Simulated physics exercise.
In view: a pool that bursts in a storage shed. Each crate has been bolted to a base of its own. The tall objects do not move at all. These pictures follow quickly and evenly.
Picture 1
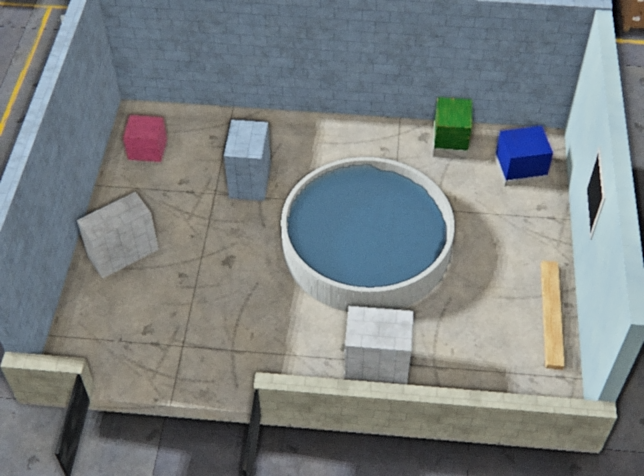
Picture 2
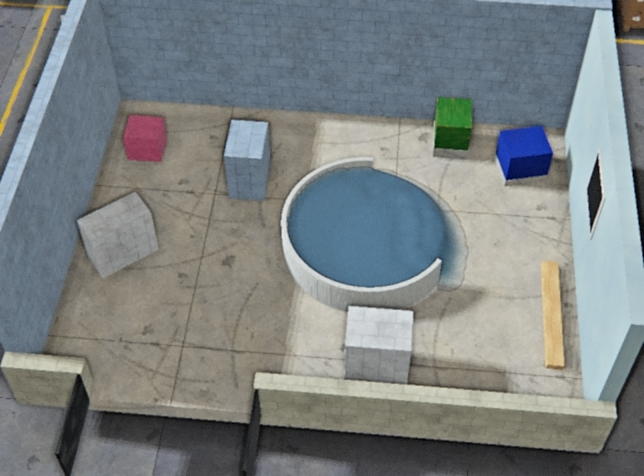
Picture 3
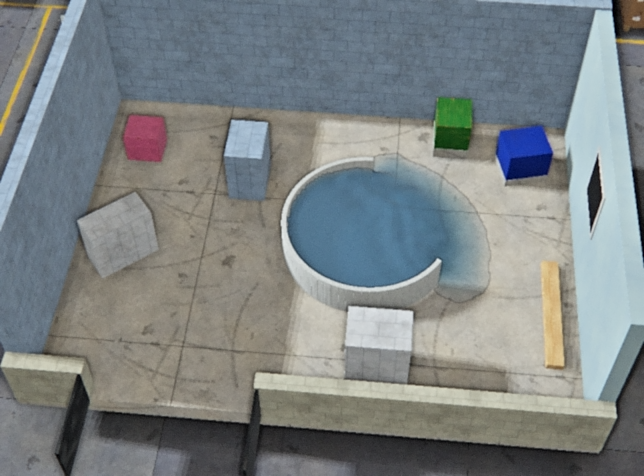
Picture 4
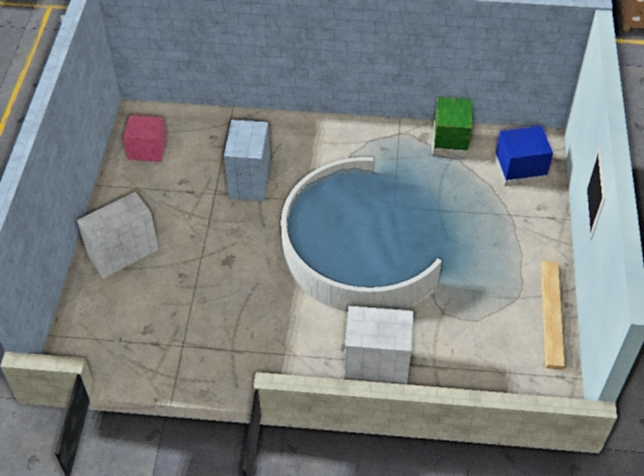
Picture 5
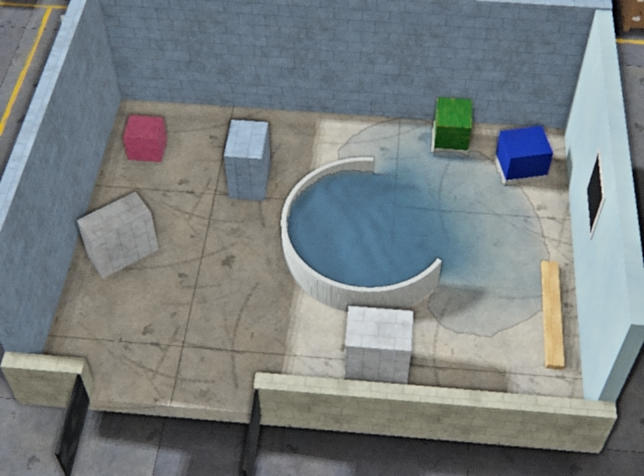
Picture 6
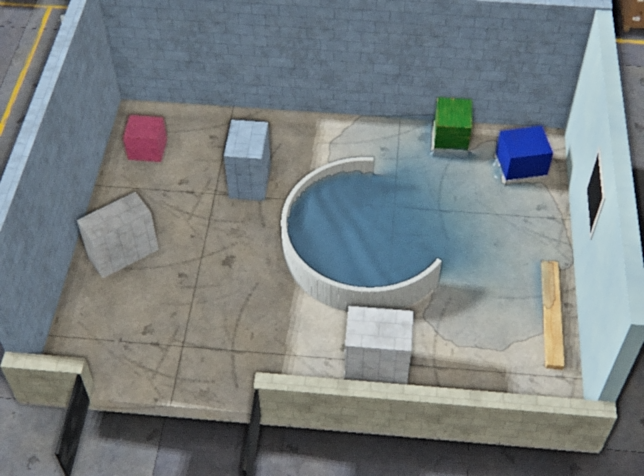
Water in a round pool burst out through a gap that opened on its right side, then spread in a widening sheet across the shed floor, reaching the green and blue boxes, which stayed put.
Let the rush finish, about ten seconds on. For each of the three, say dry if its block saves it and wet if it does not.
Result: The pink crate is going to be reached by the water. The blue crate is going to be reached by the water. The green crate is going to be reached by the water.
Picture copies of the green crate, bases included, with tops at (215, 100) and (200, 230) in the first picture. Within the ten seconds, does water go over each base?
First is never reached; second is never reached.
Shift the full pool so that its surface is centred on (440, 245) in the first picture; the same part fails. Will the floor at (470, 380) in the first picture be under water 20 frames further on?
Answer for that point: Inundated.
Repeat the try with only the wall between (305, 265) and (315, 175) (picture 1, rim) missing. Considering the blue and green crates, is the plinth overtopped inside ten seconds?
In short: Blue crate stays untouched; green crate stays untouched.
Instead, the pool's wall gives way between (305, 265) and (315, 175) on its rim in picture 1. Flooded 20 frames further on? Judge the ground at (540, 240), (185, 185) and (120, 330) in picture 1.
Order as asked: Untouched, swamped, swamped.
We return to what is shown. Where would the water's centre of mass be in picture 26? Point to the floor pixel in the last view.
About (463, 219) in the last view.
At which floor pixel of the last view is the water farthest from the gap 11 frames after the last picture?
Pixel estimate: (585, 426).
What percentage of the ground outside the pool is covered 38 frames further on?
I'd guess some 70 per cent.
A moment on, water covers 25 % of the floor; the pink crate not reached, the blue crate water round its plinth, the green crate water round its plinth.
Next, water covers 35 % of the floor; the pink crate not reached, the blue crate water round its plinth, the green crate water round its plinth.
Then, water covers 50 % of the floor; the pink crate not reached, the blue crate water round its plinth, the green crate water round its plinth.
Later, water covers 70 % of the floor; the pink crate water round its plinth, the blue crate water round its plinth, the green crate water round its plinth.
In the end, water covers 95 % of the floor; the pink crate was topped, the blue crate was topped, the green crate was topped.
